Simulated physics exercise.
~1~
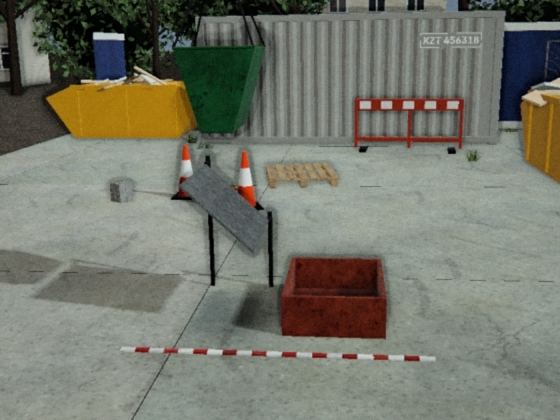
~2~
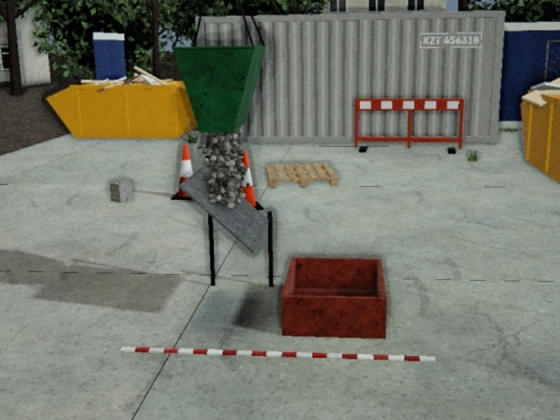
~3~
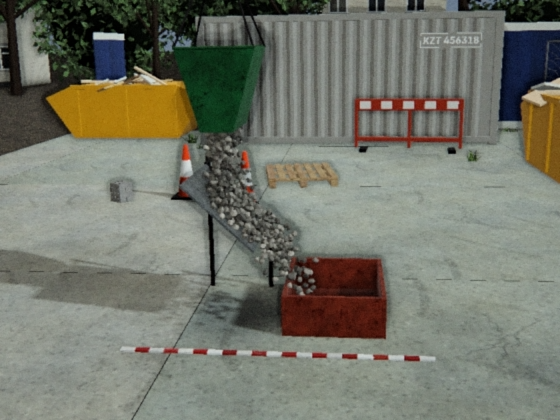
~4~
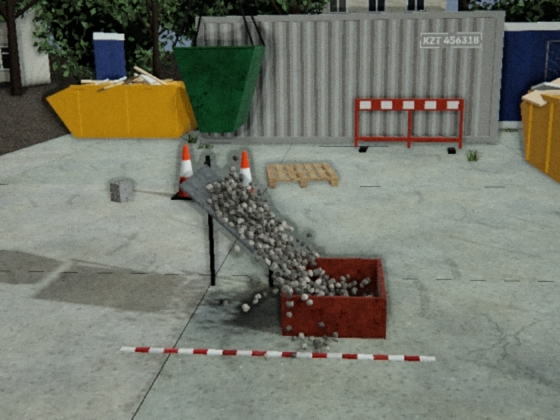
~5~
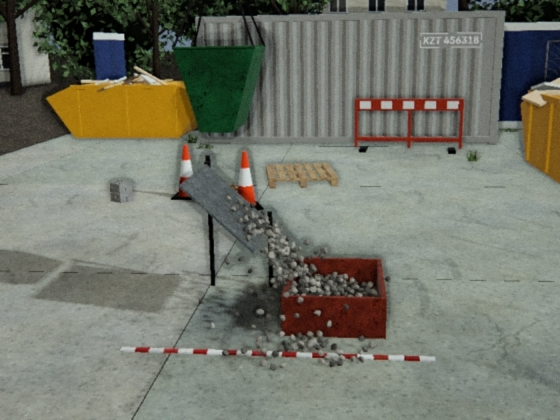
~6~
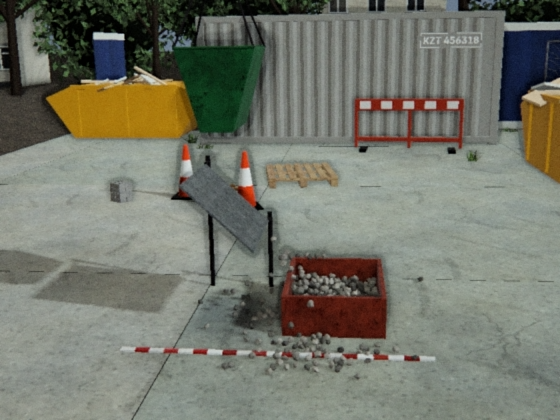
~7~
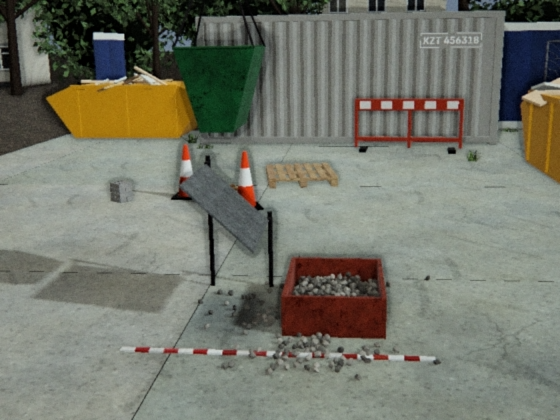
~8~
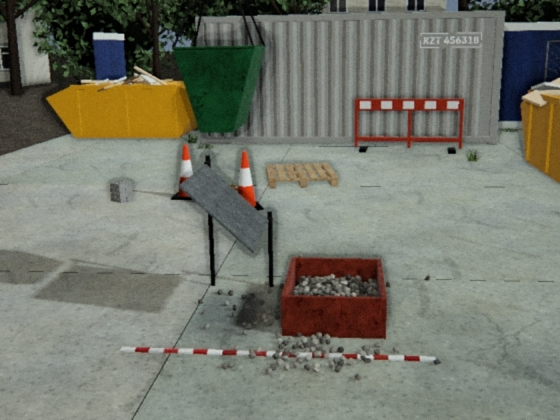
In a concrete yard with a grey container behind, grey stones drop from a green skip onto a sloping steel plate and slide down to the right into a red bin, most settling inside while some lie scattered on the ground around it, mainly in front.
